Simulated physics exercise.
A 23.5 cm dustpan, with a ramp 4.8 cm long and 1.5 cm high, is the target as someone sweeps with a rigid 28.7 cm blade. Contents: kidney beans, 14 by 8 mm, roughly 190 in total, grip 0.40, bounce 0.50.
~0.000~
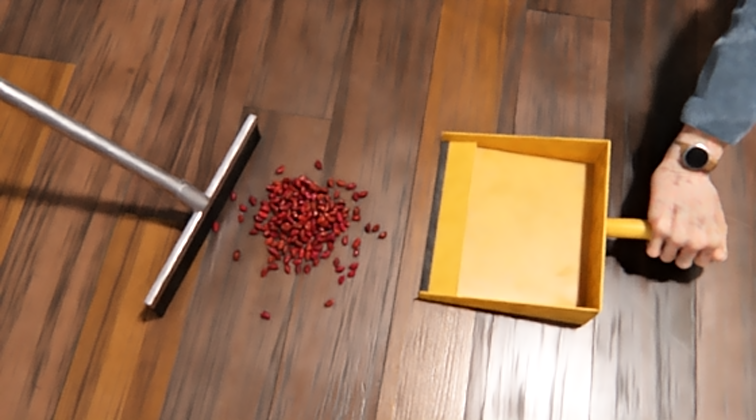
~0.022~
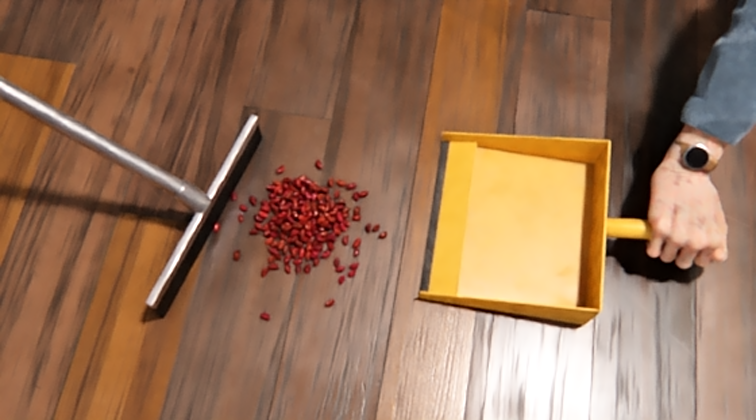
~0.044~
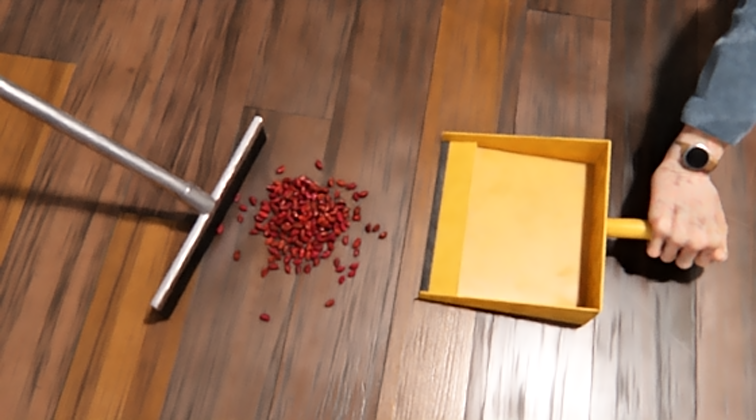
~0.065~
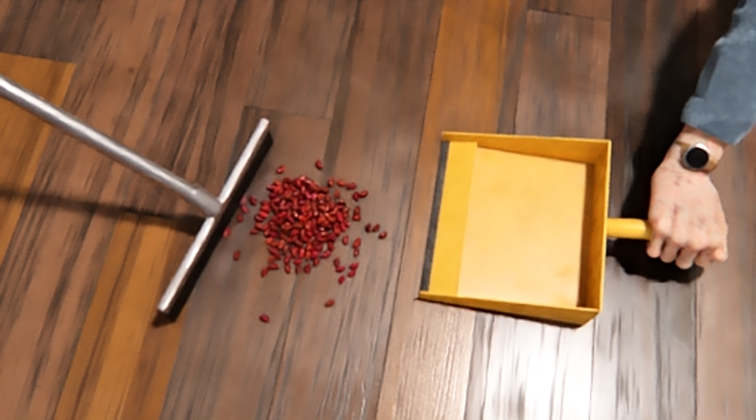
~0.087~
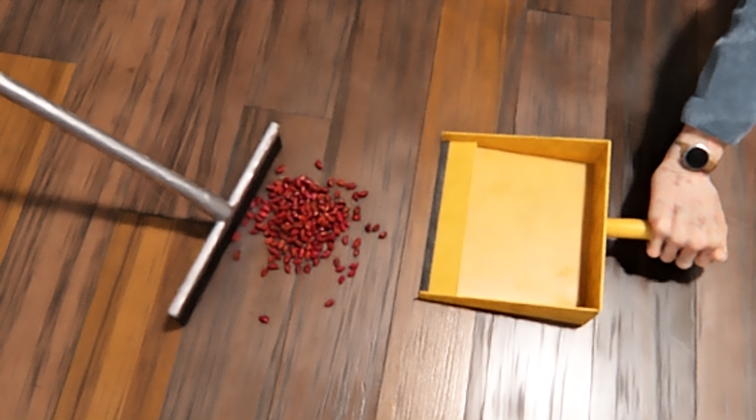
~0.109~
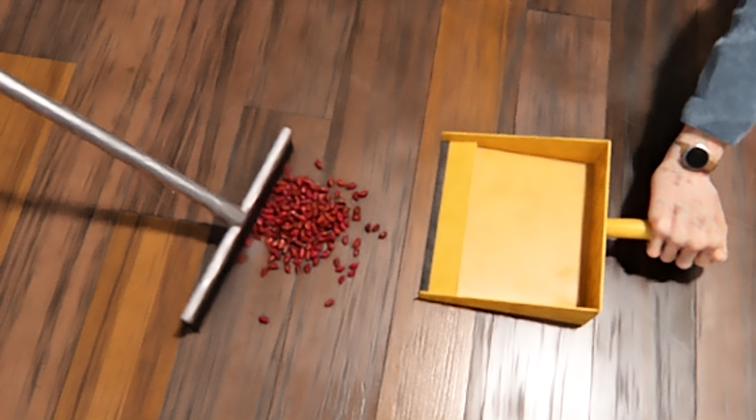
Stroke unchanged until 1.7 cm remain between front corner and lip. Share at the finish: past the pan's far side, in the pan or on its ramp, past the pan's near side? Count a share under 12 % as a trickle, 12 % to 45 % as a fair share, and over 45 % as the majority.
Past the pan's far side: A trickle. In the pan or on its ramp: A fair share. Past the pan's near side: A fair share.
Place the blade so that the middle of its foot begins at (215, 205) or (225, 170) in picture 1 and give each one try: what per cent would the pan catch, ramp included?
Roughly 35 % and 30 %.
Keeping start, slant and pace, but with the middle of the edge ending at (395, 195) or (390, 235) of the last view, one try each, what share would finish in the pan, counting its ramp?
Close to 25 and 35 in a hundred, in that order.
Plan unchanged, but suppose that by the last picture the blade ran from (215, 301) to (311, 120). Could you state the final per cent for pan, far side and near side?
Pan 60 % / far 0 % / near 20 %.
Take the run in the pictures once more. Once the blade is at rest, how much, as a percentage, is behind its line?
My guess is close to 5 per cent.
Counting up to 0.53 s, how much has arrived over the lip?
I'd say some 40 per cent.
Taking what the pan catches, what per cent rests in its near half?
About 80 percent of it.
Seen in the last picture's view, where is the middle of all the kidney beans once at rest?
Around (431, 271).
After 0.23 s, middle of the blade 14 cm from the lip; 0 % over the lip, far side 0 %, near side 10 %.
Then, at 0.31 s, middle of the blade 7 cm from the lip; 0 % over the lip, far side 0 %, near side 20 %.
After 0.53 s, middle of the blade 5 cm from the lip; 40 % over the lip, far side 0 %, near side 30 %.
In the end, at 2.7 s, far side 0 %, pan 40 %, near side 30 %, in front of the lip or behind the blade 30 %.
